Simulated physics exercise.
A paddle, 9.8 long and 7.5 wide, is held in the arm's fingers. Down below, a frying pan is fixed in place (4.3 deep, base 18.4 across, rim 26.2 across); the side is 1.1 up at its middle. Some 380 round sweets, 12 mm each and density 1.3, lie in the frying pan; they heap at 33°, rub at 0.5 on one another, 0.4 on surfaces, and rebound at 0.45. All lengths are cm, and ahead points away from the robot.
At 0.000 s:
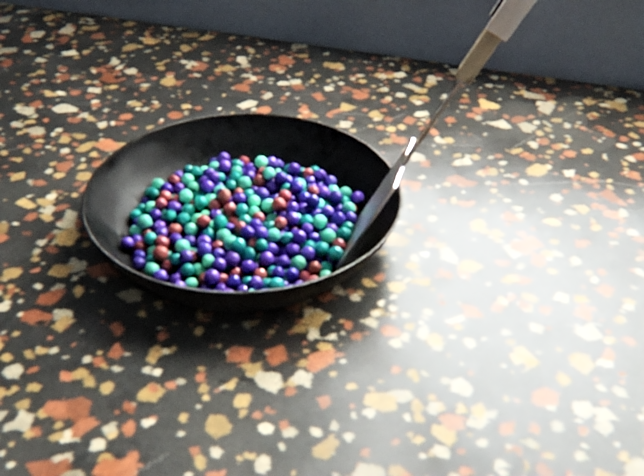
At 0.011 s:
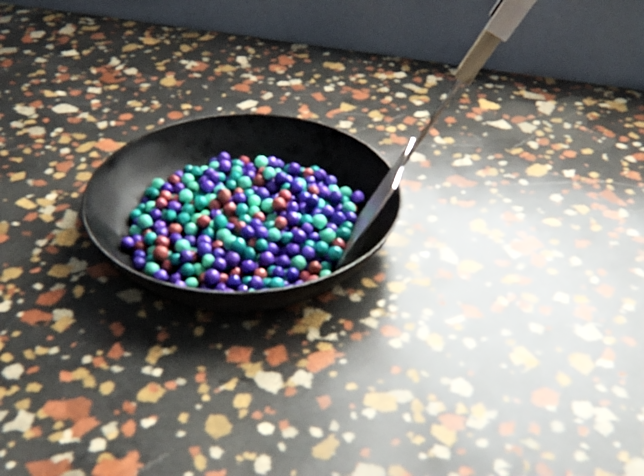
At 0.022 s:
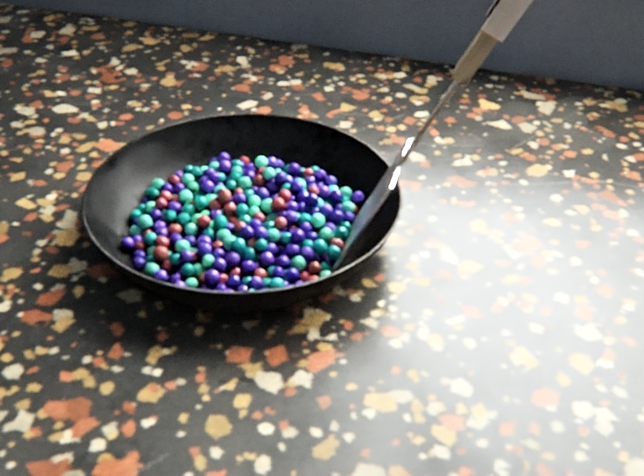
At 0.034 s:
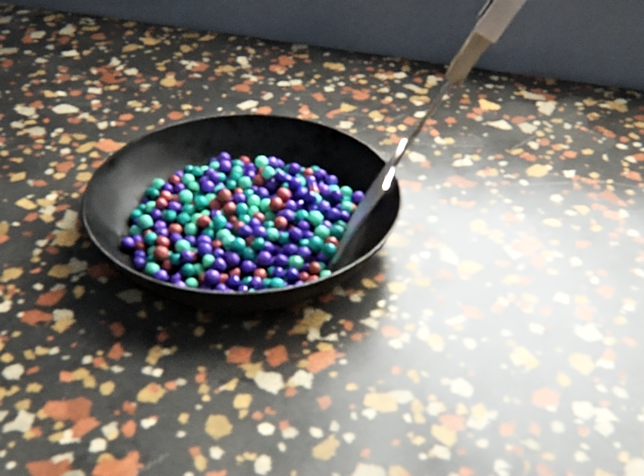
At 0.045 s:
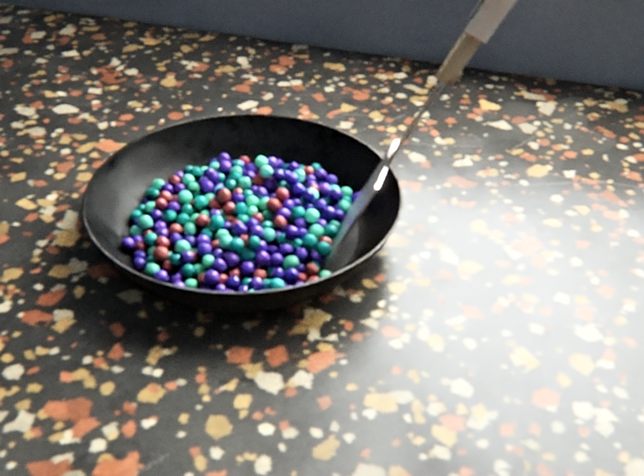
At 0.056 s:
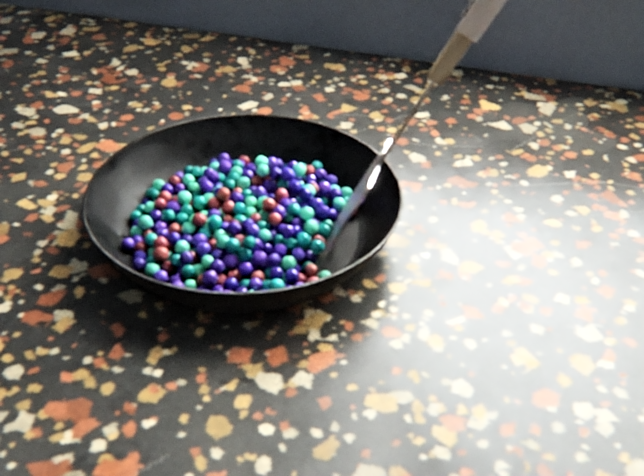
In the video, a paddle dips into the right side of a black frying pan of purple, teal and reddish-brown round sweets on a speckled countertop, then moves slightly left, nudging the nearest sweets while the pan stays still.
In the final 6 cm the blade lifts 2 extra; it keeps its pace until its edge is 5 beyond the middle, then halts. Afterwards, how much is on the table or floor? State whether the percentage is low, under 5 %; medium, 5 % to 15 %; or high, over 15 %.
The percentage is low.
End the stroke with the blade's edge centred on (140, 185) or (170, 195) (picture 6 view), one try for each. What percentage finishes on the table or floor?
Close to 20 and close to 5 per cent, respectively.
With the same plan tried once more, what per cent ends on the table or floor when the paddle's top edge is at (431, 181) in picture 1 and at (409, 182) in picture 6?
About 0 per cent.
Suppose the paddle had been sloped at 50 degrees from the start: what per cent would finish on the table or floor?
It would then be close to 0 %.
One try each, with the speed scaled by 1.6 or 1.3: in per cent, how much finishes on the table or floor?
Around 5 per cent, then around 0 per cent, would end on the table or floor.
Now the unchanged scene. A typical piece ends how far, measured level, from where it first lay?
About 3 cm.
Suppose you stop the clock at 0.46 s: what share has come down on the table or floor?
Around 0 percent.
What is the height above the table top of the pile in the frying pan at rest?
Top of the heap: Roughly 4.5 cm above the table top.
By 0.14 s, sloping 65°, highest piece 4 above the table; 385 in the frying pan.
By 0.22 s, sloping 65°, highest piece 5 above the table; 385 in the frying pan.
By 0.46 s, sloping 65°, highest piece 4 above the table; 382 in the frying pan, 3 on the table or floor.
By 1.51 s, sloping 65°, highest piece 4 above the table; 382 in the frying pan, 3 on the table or floor.
Final count, 382 in the frying pan, 3 on the table or floor. That is 1 % on the table or floor.
